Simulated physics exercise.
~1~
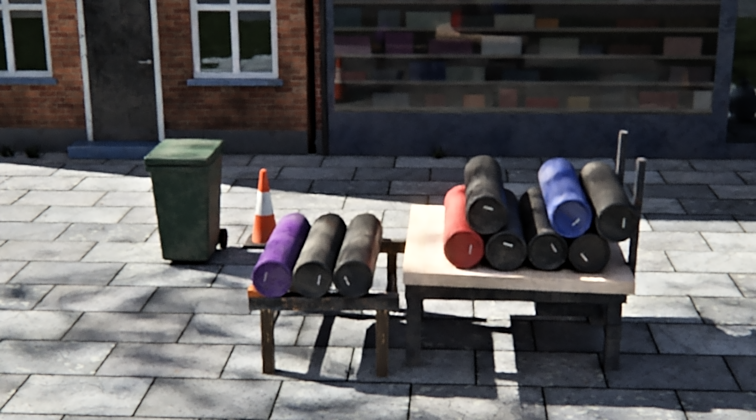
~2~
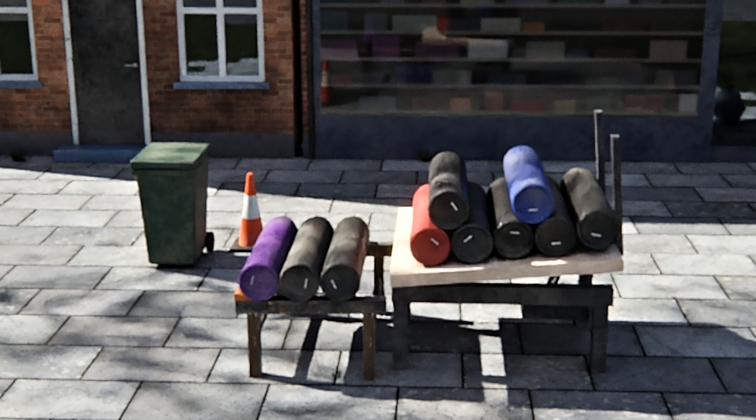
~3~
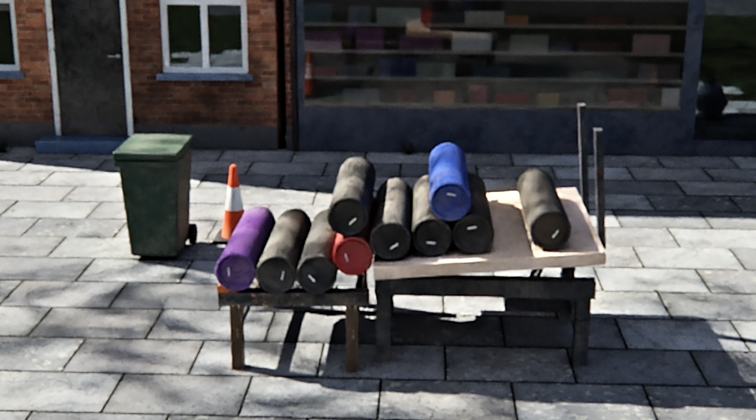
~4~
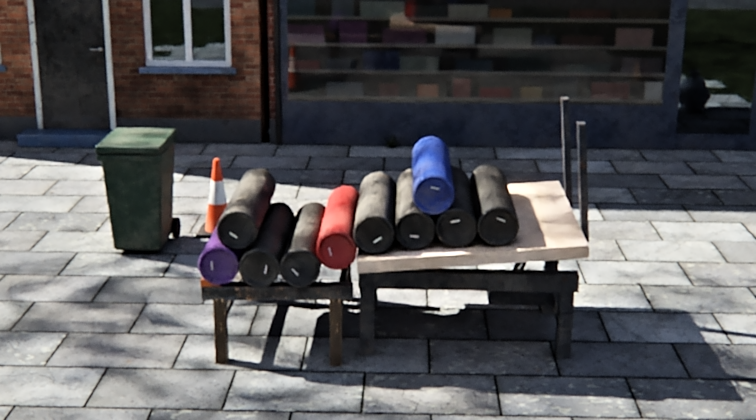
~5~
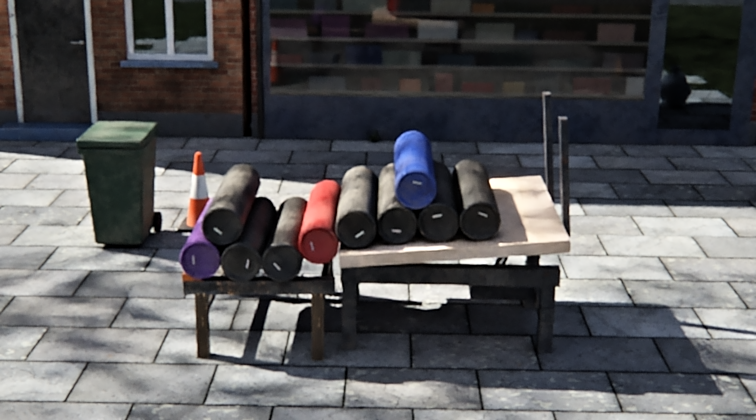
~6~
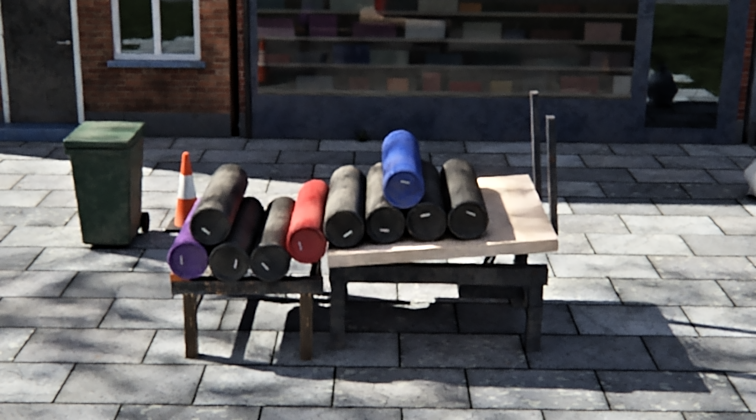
Dark and coloured cylinders roll left off a tilting deck and settle across the lower rack.
